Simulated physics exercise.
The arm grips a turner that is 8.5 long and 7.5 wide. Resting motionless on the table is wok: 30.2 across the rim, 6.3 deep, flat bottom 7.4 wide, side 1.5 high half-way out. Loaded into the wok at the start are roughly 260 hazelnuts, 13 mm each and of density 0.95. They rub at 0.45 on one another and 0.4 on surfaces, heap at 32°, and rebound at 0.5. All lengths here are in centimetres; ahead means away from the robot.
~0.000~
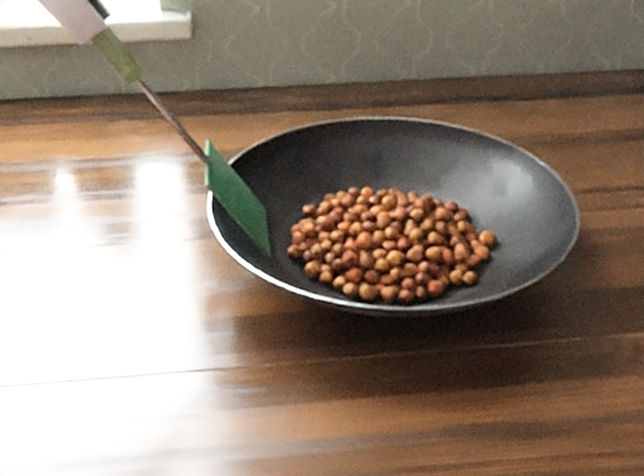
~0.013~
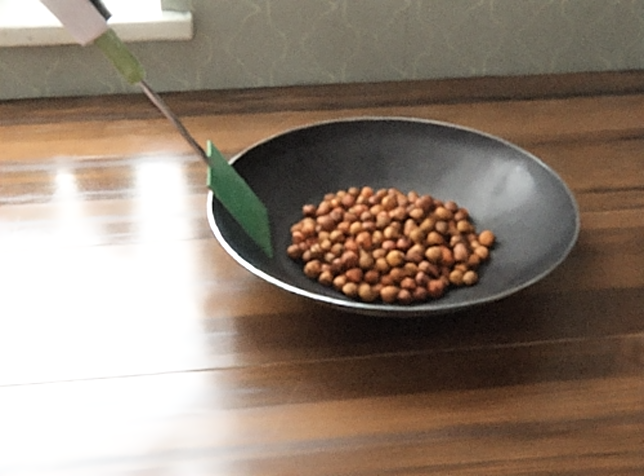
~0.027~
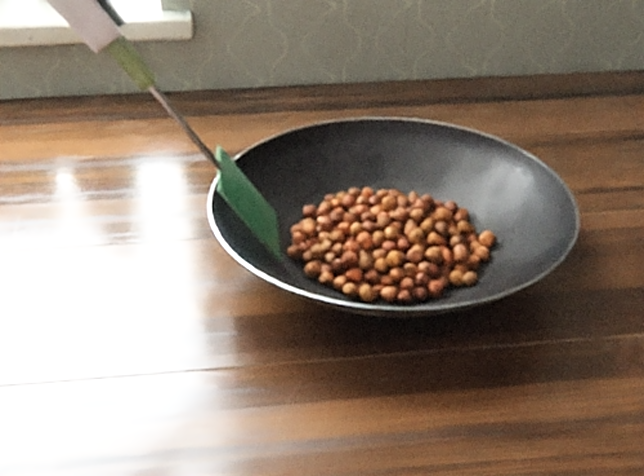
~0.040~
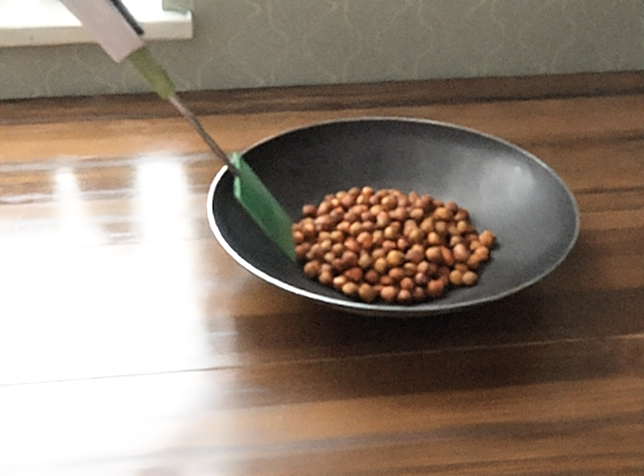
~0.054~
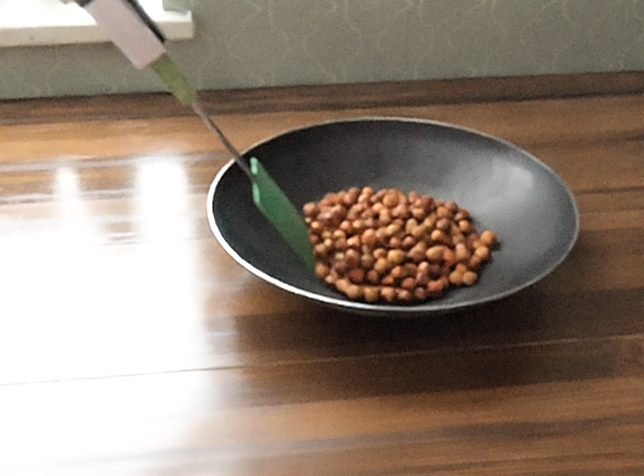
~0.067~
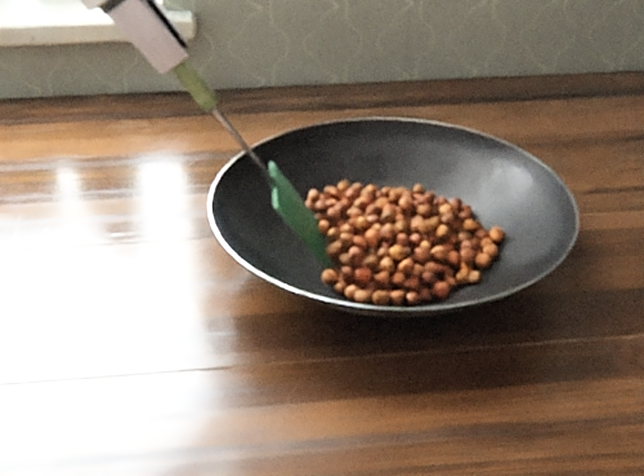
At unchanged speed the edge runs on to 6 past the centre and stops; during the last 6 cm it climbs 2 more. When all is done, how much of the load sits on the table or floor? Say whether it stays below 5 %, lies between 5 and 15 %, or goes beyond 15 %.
It lies between 5 and 15 %.
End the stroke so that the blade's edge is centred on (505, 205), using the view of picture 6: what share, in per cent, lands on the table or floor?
I'd put it near 35 per cent.
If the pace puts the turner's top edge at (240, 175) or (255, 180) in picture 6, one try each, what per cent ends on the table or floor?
Near 0 per cent in the first try and near 0 per cent in the second.
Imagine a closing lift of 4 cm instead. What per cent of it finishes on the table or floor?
I'd reckon around 10 per cent.
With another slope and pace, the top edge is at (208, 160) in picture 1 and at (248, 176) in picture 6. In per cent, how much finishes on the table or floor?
Roughly 0 percent ends up there.
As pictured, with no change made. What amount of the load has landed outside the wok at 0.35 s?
Fraction noted: Close to 4 per cent.
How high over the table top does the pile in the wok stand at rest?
It reaches around 5.5 cm.
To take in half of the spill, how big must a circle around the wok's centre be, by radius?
It's around 28 cm.
By 0.10 s, sloping 58°, highest piece 6 above the table; 259 in the wok.
By 0.13 s, sloping 58°, highest piece 7 above the table; 259 in the wok.
By 0.35 s, sloping 58°, highest piece 7 above the table; 235 in the wok, 11 on the table or floor, 13 on the blade or in flight.
By 1.40 s, sloping 58°, highest piece 5 above the table; 235 in the wok, 24 on the table or floor.
Final count, 235 in the wok, 24 on the table or floor. That is 9 % on the table or floor.
